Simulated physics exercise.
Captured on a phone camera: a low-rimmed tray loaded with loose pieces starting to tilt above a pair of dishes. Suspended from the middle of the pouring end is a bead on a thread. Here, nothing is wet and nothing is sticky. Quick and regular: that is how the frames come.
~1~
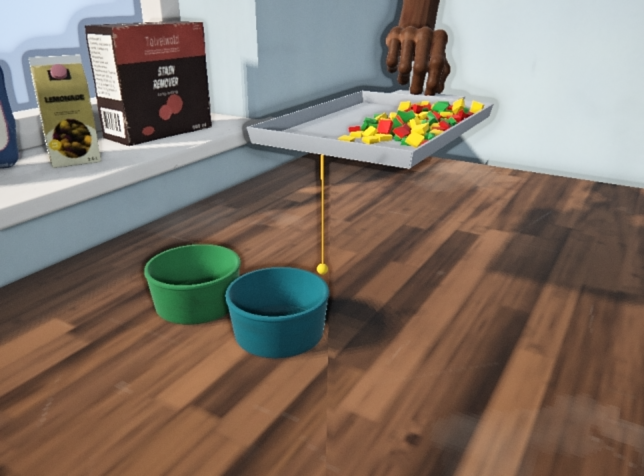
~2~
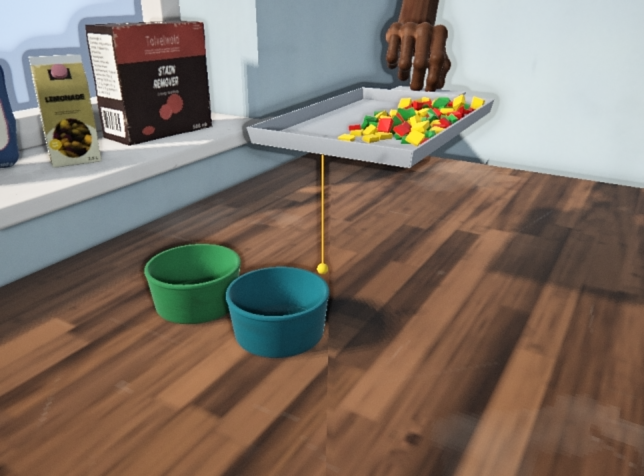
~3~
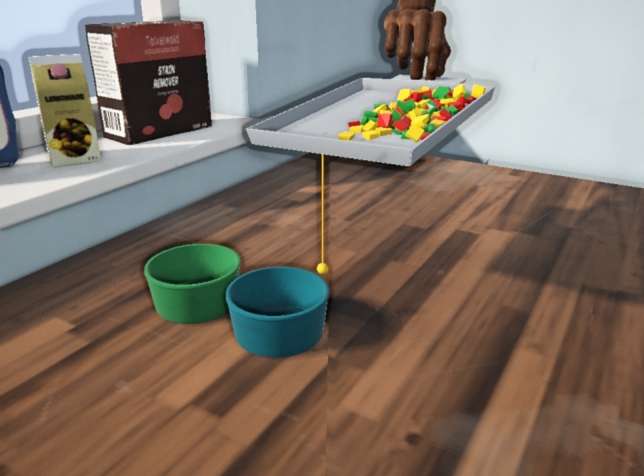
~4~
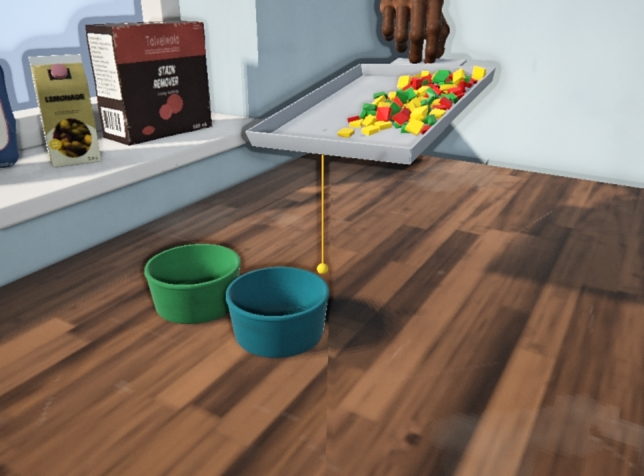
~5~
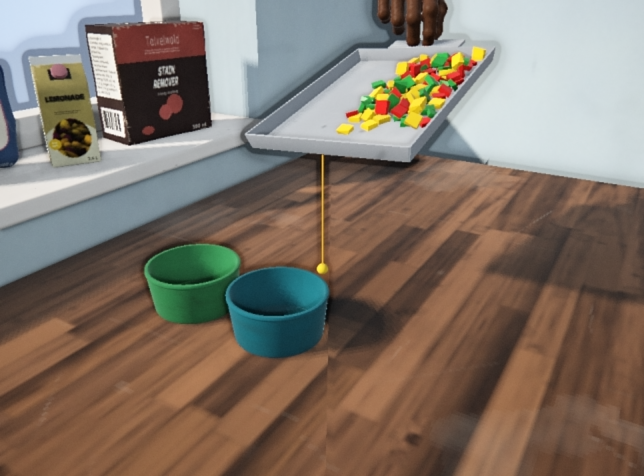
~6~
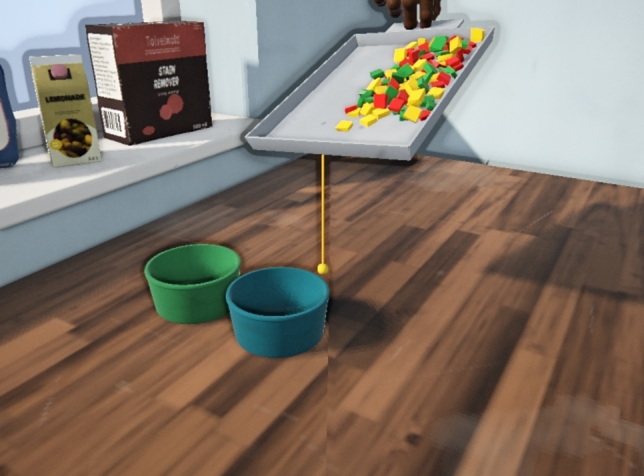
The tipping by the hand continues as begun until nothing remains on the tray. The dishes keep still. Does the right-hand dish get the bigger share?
Yes, the right-hand dish does.
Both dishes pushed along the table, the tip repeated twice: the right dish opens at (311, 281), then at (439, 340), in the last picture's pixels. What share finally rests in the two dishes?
Roughly 40 % and then 30 %.
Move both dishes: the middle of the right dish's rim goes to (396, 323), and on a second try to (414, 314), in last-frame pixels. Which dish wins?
The leftmost dish, then the leftmost dish.
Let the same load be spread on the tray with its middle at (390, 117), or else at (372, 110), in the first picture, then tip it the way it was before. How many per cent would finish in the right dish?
About 60 % and 60 %.
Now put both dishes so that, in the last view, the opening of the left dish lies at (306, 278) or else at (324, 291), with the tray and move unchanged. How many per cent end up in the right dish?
About 0% on the first try and 0% on the second.
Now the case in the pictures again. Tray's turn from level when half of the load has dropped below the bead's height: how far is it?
Around 85° at that moment.
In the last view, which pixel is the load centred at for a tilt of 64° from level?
The load is centred about (303, 130).
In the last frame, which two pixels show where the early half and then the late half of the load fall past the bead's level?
Early-half point (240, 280); late-half point (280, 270).
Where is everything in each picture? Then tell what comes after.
The first picture shows corners of the pouring end (251, 127) and (410, 150), level; middle of the load (419, 124), mosaic tiles; left dish (162, 299); right dish (248, 331); bead on its thread (323, 269).
The second picture shows corners of the pouring end (251, 127) and (411, 150), level; middle of the load (420, 121).
The third picture shows corners of the pouring end (250, 128) and (410, 148), tipped barely, lowest at the left corner; middle of the load (420, 113).
The fourth picture shows corners of the pouring end (250, 131) and (409, 147), tipped a little, lowest at the left corner; middle of the load (420, 101).
The fifth picture shows corners of the pouring end (249, 133) and (408, 145), tipped clearly, lowest at the left corner; middle of the load (419, 89).
The sixth picture shows corners of the pouring end (249, 136) and (407, 144), tipped clearly, lowest at the left corner; middle of the load (417, 77); left dish (162, 299); right dish (249, 331).
Just after the last frame, tray tipped steeply; the larger part on the tray; about a tenth in the air.
A moment on, tray tipped past a quarter turn; roughly a quarter on the tray; roughly a quarter in the right dish; about a tenth in the left dish; roughly a quarter outside both; about a tenth in the air.
Further on, tray tipped past a quarter turn; roughly half in the right dish; about a tenth in the left dish; roughly a third outside both.
When it is over, tray tipped past a quarter turn; roughly half in the right dish; about a tenth in the left dish; roughly a third outside both.
